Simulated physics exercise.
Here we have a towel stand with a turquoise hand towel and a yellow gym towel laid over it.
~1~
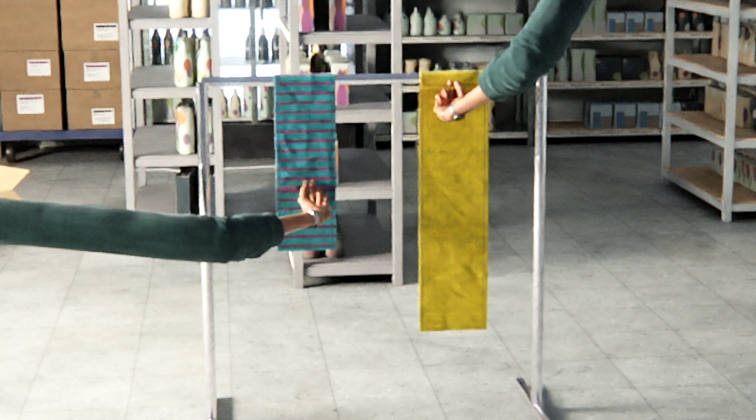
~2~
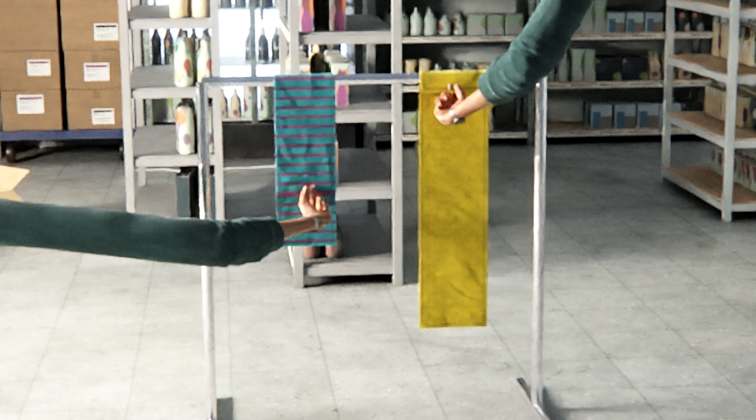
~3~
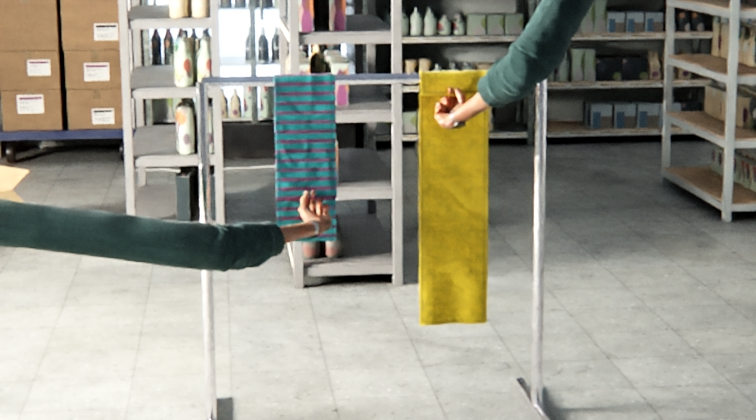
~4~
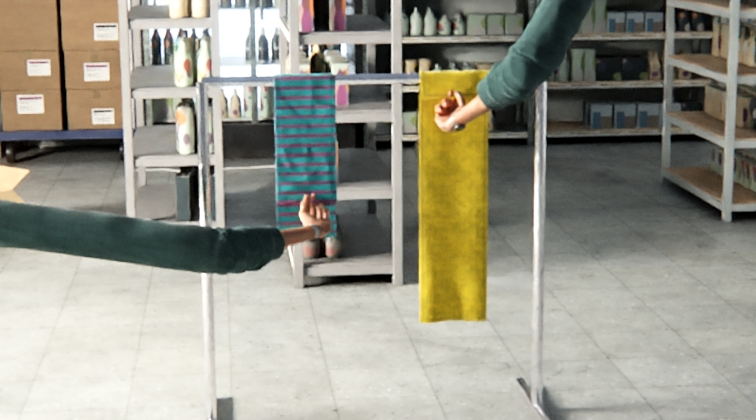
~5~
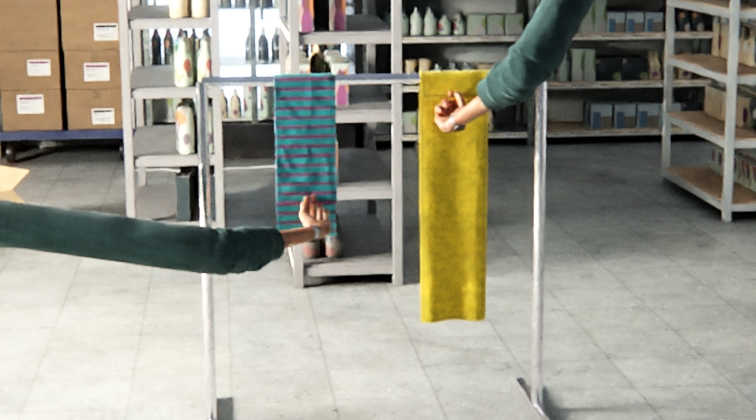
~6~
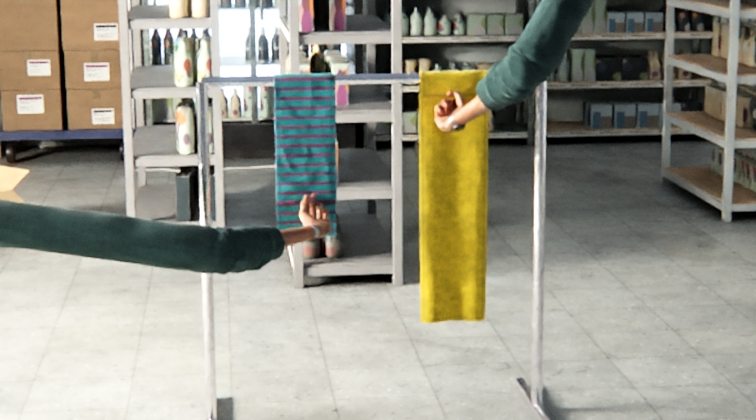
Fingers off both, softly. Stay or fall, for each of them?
In the end the turquoise hand towel stays on; the yellow gym towel slips to the floor.
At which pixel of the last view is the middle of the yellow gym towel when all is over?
Near (453, 413).
Then, 0.40 s on from there, hand towel as it was left; gym towel clear of the rail and dropping near (453, 317).
Then, 0.72 s on from there, hand towel as it was left; gym towel in a heap on the floor near (453, 412).
In the end, hand towel as it was left; gym towel in a heap on the floor near (453, 413). The turquoise hand towel hangs there and the yellow gym towel is pulled off by its long side.
